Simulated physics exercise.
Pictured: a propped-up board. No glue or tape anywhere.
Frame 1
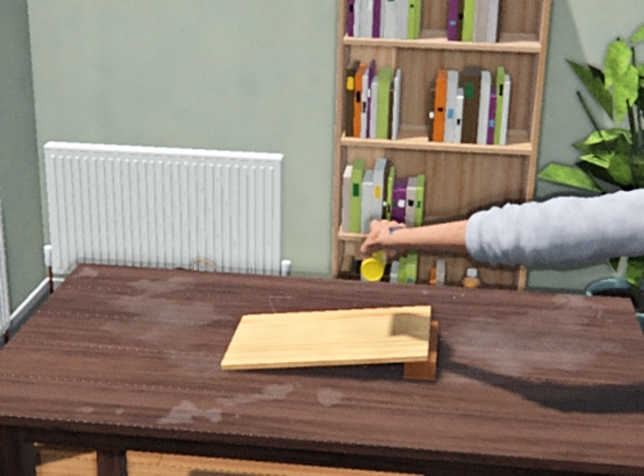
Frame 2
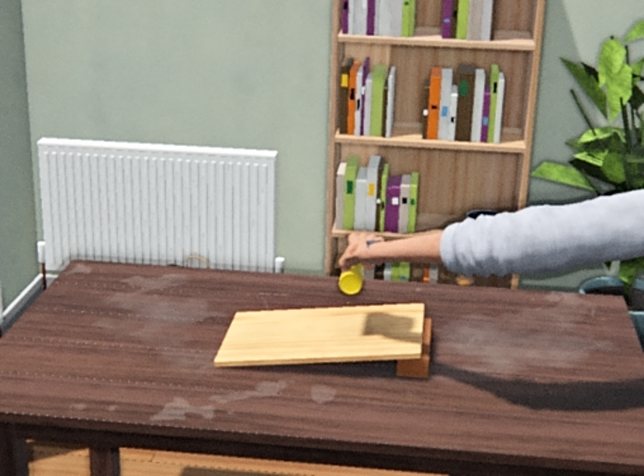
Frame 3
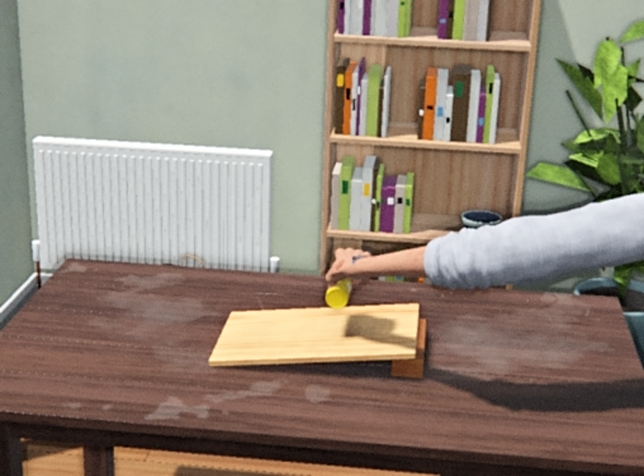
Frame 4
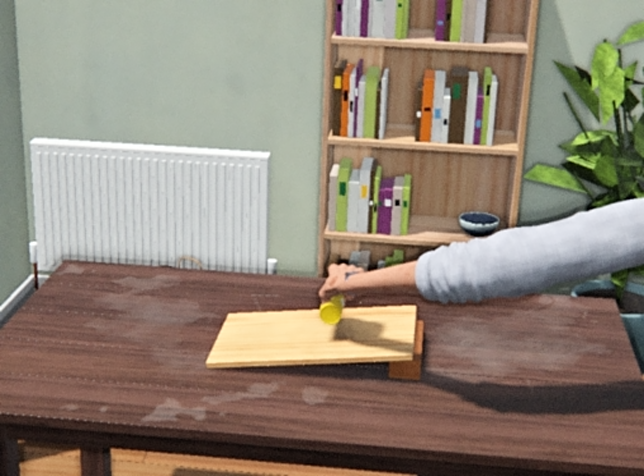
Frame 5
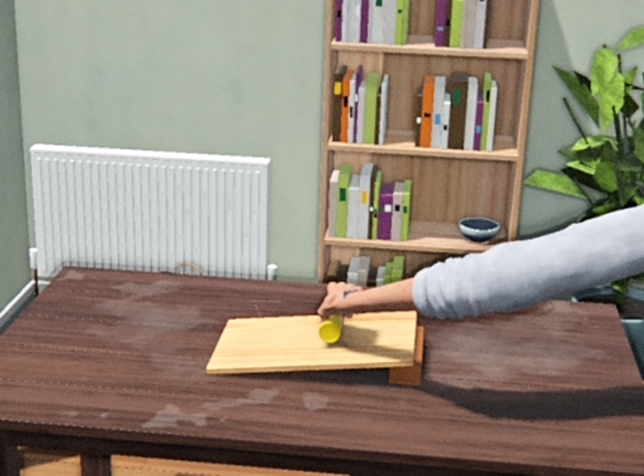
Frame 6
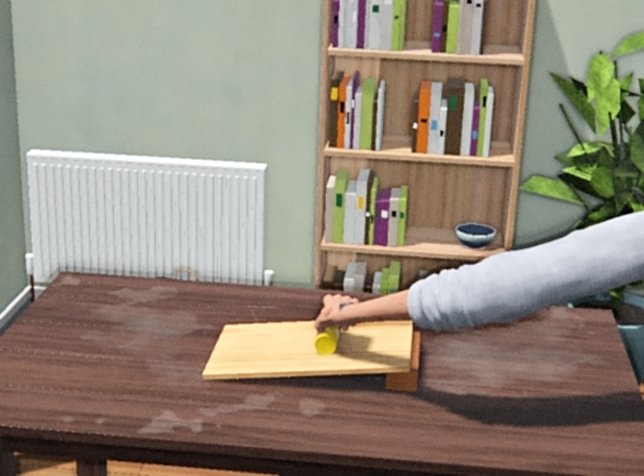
A hand lowers a yellow shaker onto a propped-up board and keeps holding it.
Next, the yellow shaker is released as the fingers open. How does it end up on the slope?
It ends up lower down the slope.
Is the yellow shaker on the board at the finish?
At the end, the yellow shaker is no longer up there.
Then, 1.30 s after the last picture, yellow shaker now off the board.
Then, 2.30 s after the last picture, things are still on the move.
By the end, off the board, yellow shaker. The yellow shaker runs down the board.
